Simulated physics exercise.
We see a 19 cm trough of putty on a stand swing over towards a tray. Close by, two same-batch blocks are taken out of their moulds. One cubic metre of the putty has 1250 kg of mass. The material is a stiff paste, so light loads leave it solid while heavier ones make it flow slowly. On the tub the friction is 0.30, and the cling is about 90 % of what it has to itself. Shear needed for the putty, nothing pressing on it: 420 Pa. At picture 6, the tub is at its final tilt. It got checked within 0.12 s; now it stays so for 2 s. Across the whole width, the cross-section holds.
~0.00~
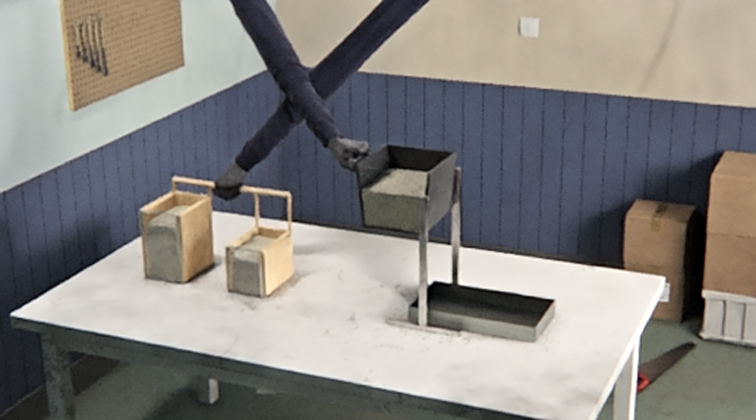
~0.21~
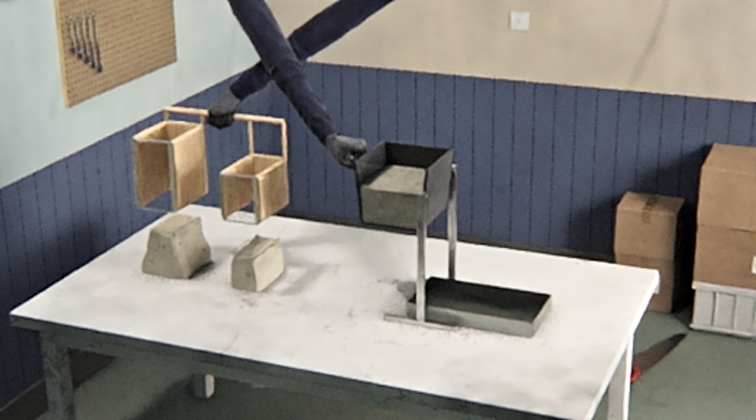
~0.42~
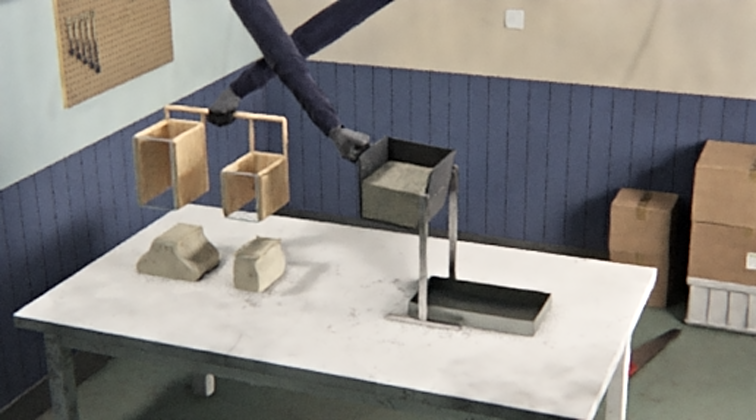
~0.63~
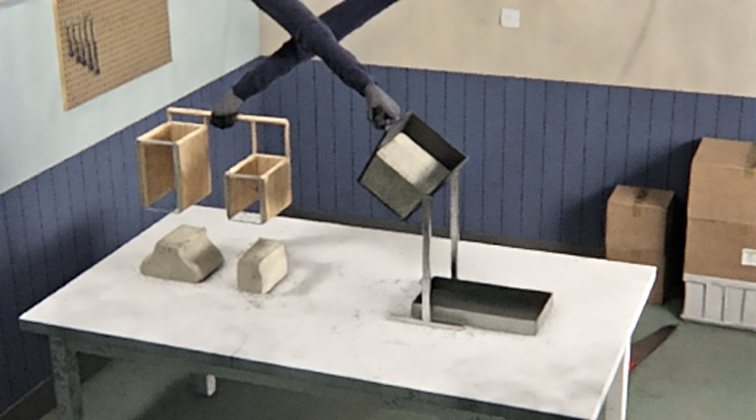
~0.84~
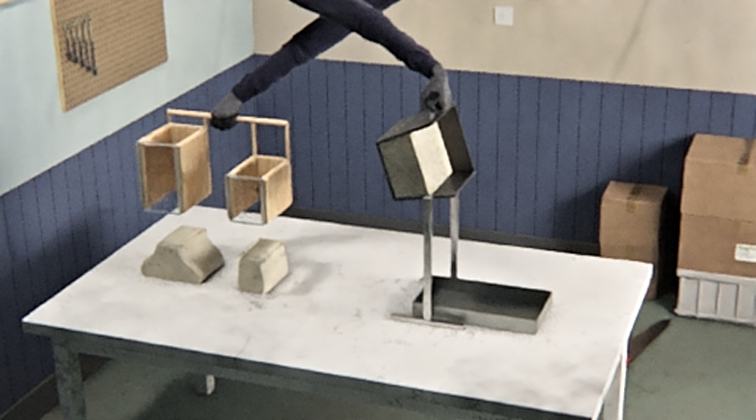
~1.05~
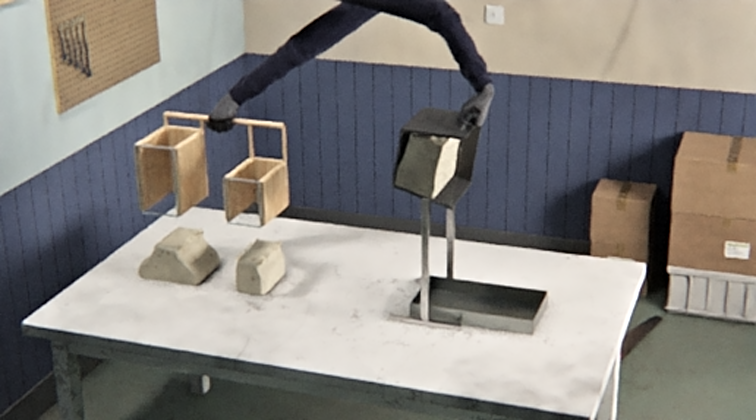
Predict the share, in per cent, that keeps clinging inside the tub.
I would say roughly 41 percent.
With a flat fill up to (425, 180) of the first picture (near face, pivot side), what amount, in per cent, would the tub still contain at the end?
Around 30 per cent.
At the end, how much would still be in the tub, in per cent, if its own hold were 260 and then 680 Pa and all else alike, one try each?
Expect about 30 in a hundred, then about 65 in a hundred.
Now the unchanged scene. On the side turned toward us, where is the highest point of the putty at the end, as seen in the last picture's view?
The highest point sits at around (424, 178).
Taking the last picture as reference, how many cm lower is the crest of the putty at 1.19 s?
Around 6 cm below its level in the last picture.
After 1.19 s, the tub is at 99 degrees and holds 96 %.
After 1.36 s, the tub is at 99 degrees and holds 48 %.
After 1.53 s, the tub is at 99 degrees and holds 41 %.
After 1.70 s, the tub is at 99 degrees and holds 41 %.
After 3.05 s, the tub is at 99 degrees and holds 41 %.
